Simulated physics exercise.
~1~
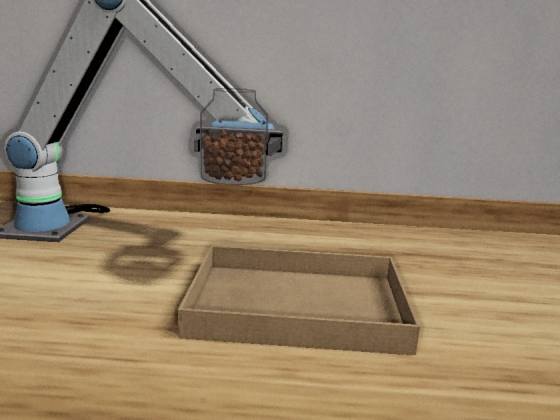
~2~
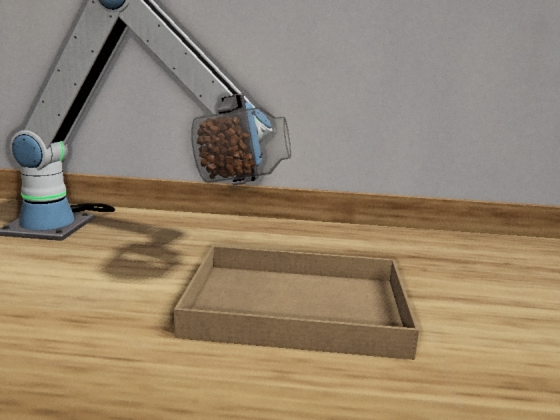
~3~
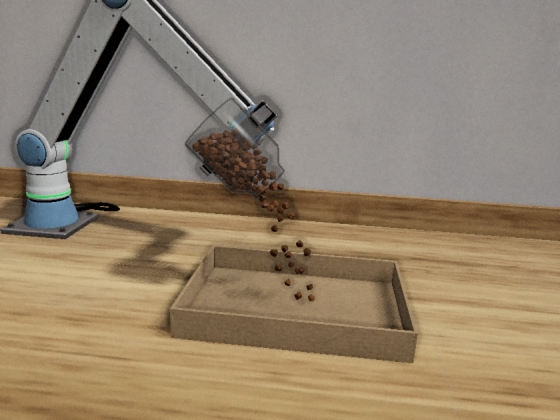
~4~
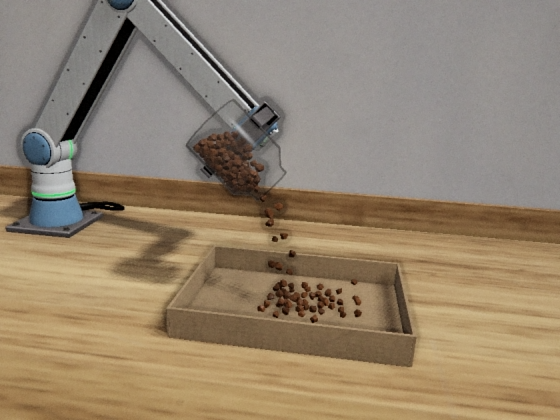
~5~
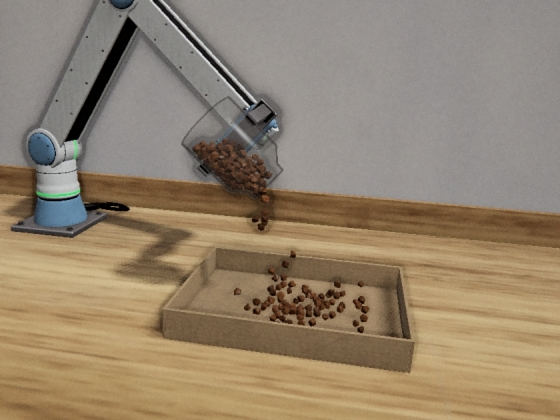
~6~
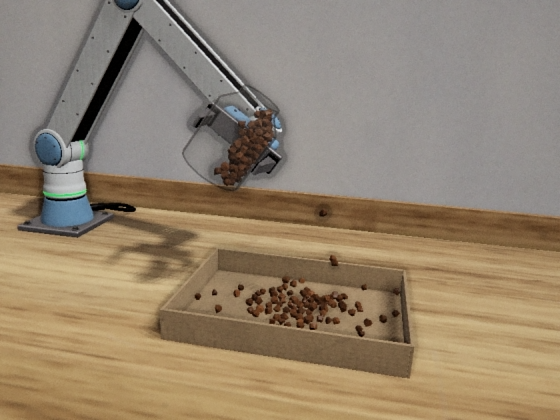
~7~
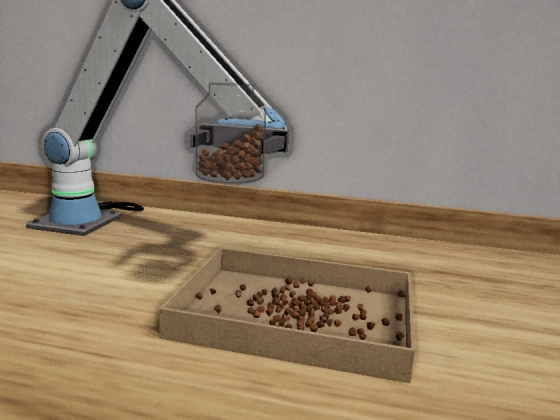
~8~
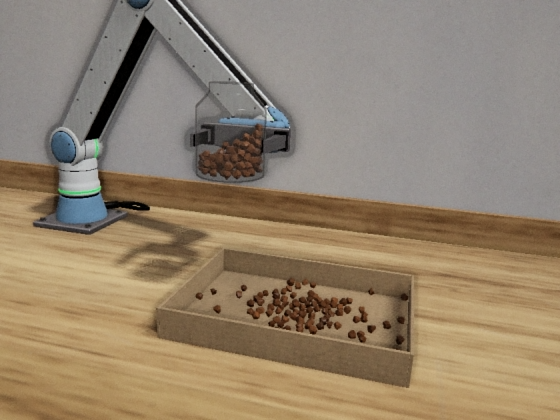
A robot arm tips a clear jar of small brown pellets over a shallow cardboard-coloured tray on a wooden surface, and pellets spill out and scatter across it. The arm then turns the jar upright, with many pellets still inside and many lying in the tray.
